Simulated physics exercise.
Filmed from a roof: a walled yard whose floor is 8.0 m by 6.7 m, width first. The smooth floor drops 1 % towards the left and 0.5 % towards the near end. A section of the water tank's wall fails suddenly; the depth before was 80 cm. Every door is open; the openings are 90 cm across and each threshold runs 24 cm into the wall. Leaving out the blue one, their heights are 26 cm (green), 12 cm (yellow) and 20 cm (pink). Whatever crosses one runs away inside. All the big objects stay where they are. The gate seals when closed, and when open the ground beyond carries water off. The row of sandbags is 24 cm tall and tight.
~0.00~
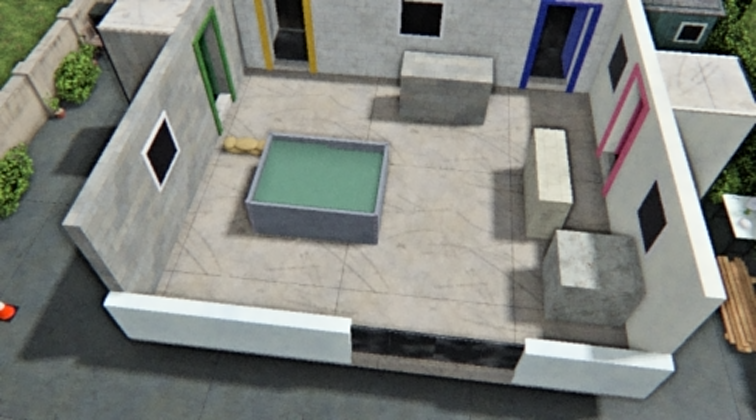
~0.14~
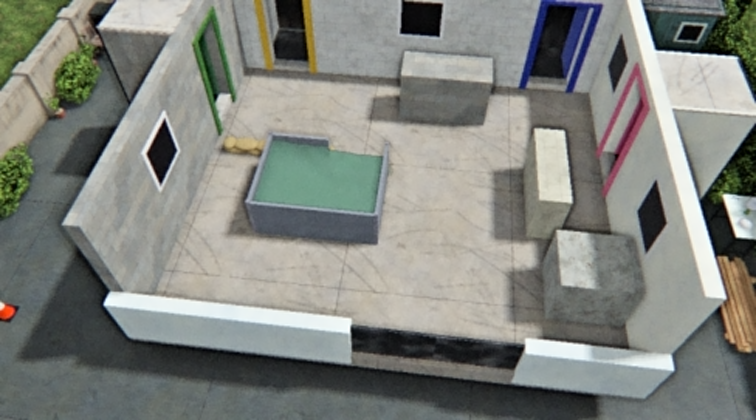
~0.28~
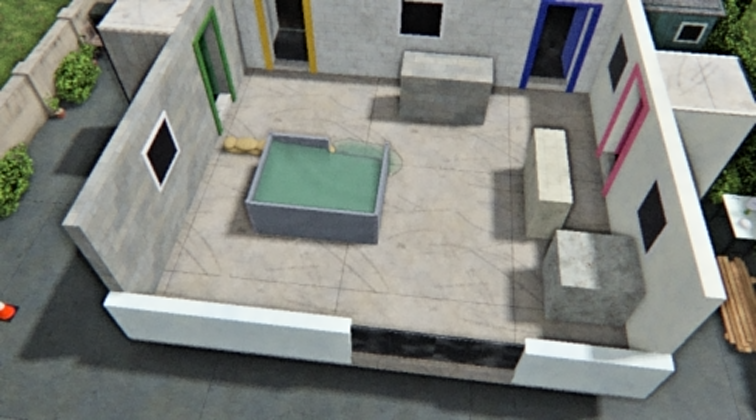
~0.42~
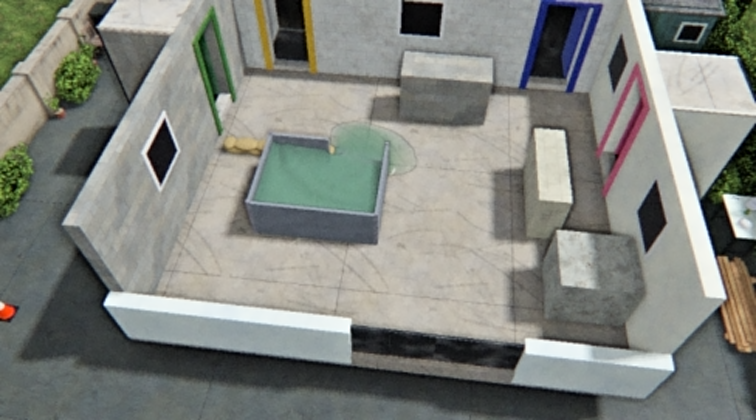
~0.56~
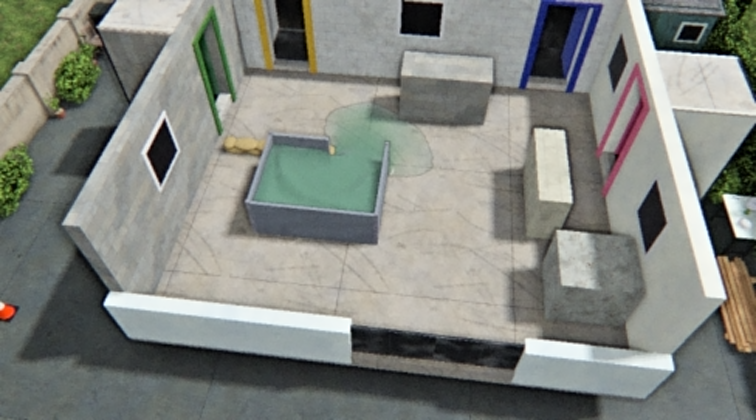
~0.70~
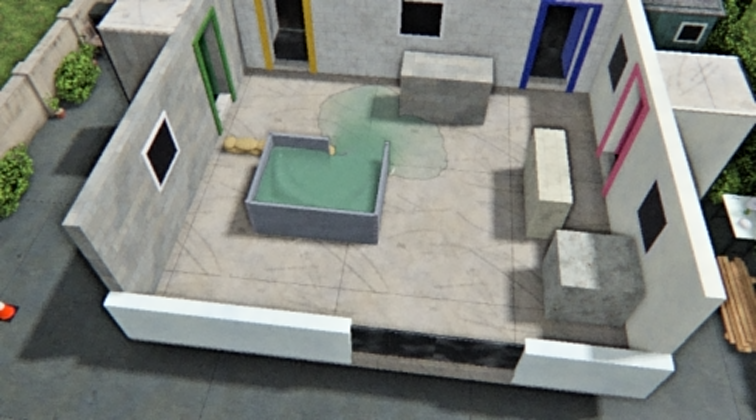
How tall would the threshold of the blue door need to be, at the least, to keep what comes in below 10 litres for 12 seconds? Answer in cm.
Close to 9.5 cm is just enough.
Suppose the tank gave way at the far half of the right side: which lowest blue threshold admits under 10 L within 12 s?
Then roughly 18 cm.
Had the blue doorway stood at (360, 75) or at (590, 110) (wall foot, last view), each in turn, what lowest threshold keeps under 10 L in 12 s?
Roughly 31 and 17 cm.
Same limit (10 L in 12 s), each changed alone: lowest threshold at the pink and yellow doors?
Roughly 14.5 cm at pink and 13.5 cm at yellow.
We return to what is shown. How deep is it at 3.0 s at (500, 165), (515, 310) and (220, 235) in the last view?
Roughly 3, 0 and 0 cm, in turn.
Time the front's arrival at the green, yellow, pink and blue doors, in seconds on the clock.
Green 2.6 s, yellow 1.4 s, pink 2.4 s, blue 2.4 s.
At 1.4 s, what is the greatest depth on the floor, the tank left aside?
Up to some 44 cm.
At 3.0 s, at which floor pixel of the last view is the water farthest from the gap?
Around (586, 93).
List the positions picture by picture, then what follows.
The first picture shows still water, 80 cm deep, in the water tank at (321, 175); the blue door at (556, 53) is dry.
In the second picture, the front is at a hidden place, 0.3 m from the gap on the far side; 0.3 m2 of floor is wet, 80 cm left at the back.
In the third picture, water pours out on the far side and has run 0.8 m, to a hidden place; about 13 cm deep outside, 80 cm at the back.
In the fourth picture, water pours out on the far side and has run 1.4 m, to (352, 124); about 10 cm deep outside, 76 cm at the back.
In the fifth picture, the gap is on the far side, the front 2.0 m out at (364, 105); the back of the water tank holds 69 cm.
In the sixth picture, the gap is on the far side, the front 2.7 m out at (378, 86); the back of the water tank holds 68 cm; 2.9 m in a straight line remain to the blue door at (556, 53).
After 1.4 s water covers 20 % of the floor, deepest (44 cm) near (398, 79); it has not reached the blue door.
After 3.0 s water covers 40 % of the floor, deepest (34 cm) near (253, 73); 7 cm at the blue door, 0 litres in over its 16 cm threshold.
After 12.0 s water covers 95 % of the floor, deepest (12 cm) near (562, 262); 6 cm at the blue door, 0 litres in over its 16 cm threshold.
At the blue door as built, the water arrived by 2.4 s and peaked near 10 cm at 5.8 s.
With a threshold of 8.5 cm, 15 litres would have come in within the 12 s; with 11 cm, 5 litres. So under 10 litres takes about 9.5 cm.
